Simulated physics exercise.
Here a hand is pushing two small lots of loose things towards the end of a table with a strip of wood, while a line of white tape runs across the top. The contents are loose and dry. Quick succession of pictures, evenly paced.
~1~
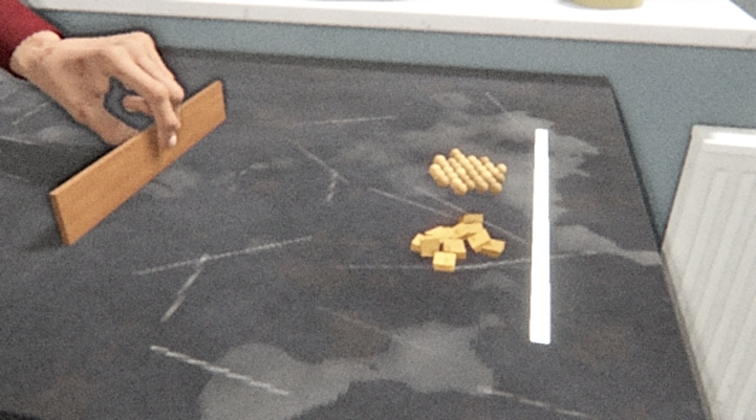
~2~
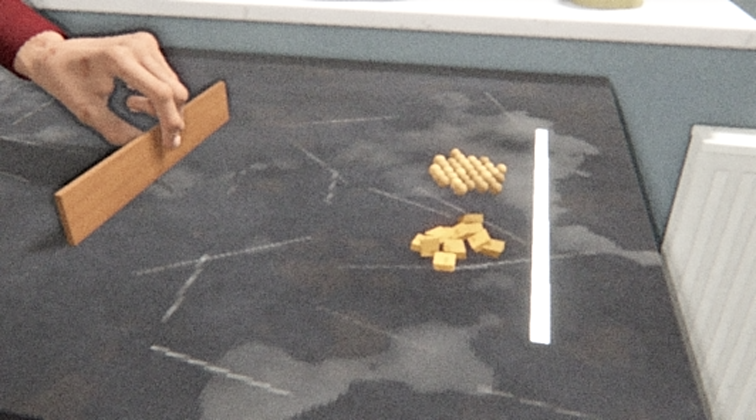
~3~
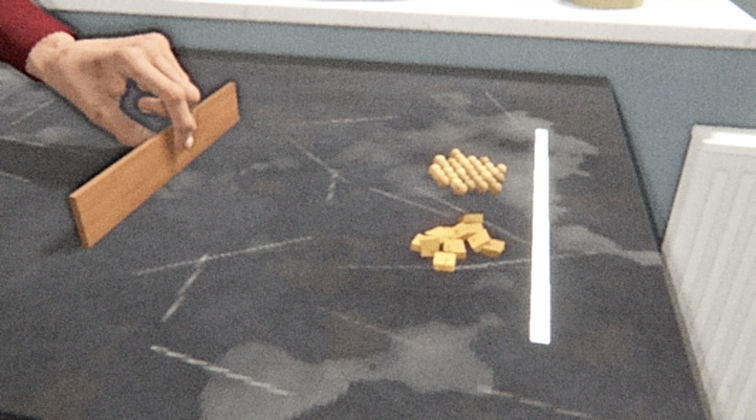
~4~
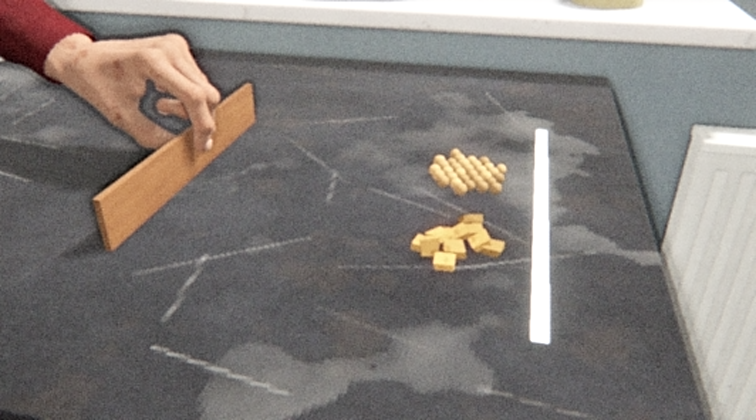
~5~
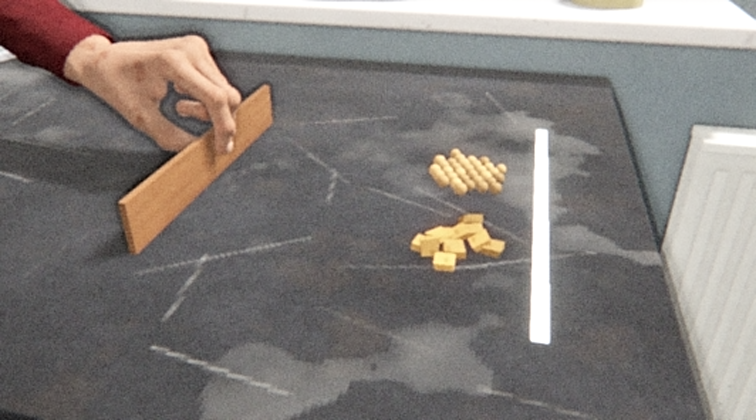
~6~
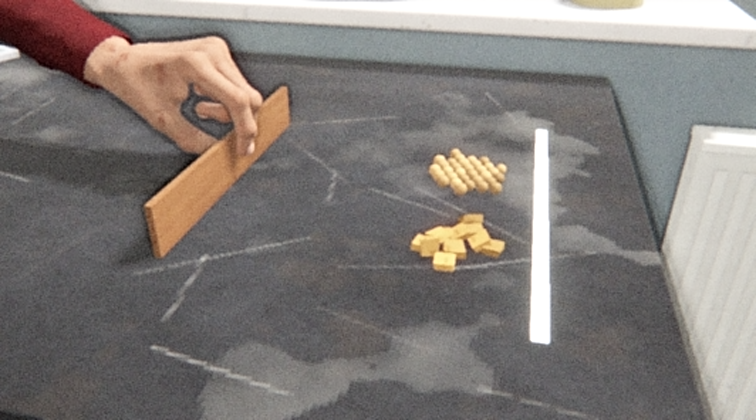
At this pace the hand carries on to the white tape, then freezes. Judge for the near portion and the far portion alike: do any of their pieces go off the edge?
Near portion: No spillage; far portion: Spillage.
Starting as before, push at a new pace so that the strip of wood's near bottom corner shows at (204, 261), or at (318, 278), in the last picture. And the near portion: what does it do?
With the first corner spot it stays put completely, while with the second it partly goes over.
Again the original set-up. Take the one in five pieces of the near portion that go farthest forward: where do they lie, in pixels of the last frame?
I'd put it somewhere near (602, 264) in the final picture.
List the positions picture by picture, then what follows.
The first picture shows strip of wood (76, 206), at rest; white tape (542, 137), about a palm's width from the edge; edge at (651, 225); near portion (454, 249), a few cereal squares; far portion (460, 174), some round wooden beads.
The second picture shows strip of wood (80, 207); far portion (460, 174).
The third picture shows strip of wood (94, 209); near portion (454, 249).
The fourth picture shows strip of wood (117, 212); far portion (460, 174).
The fifth picture shows strip of wood (141, 215); near portion (454, 249).
The sixth picture shows strip of wood (166, 218); white tape (542, 137); edge at (651, 225); near portion (454, 249); far portion (460, 174).
Then, 0.42 s later than the last frame, strip of wood still moving, near (391, 149); near portion all on the table, its front near (493, 248); far portion all on the table, its front near (501, 170).
Then, 0.86 s later than the last frame, strip of wood stopped at the white tape; near portion all on the table, its front near (613, 266); far portion all on the table, its front near (625, 194).
Then, 1.14 s later than the last frame, strip of wood stopped at the white tape; near portion all on the table, its front near (616, 266); far portion roughly two thirds over the edge.
When it is over, strip of wood stopped at the white tape; near portion all on the table, its front near (616, 266); far portion every one over the edge.
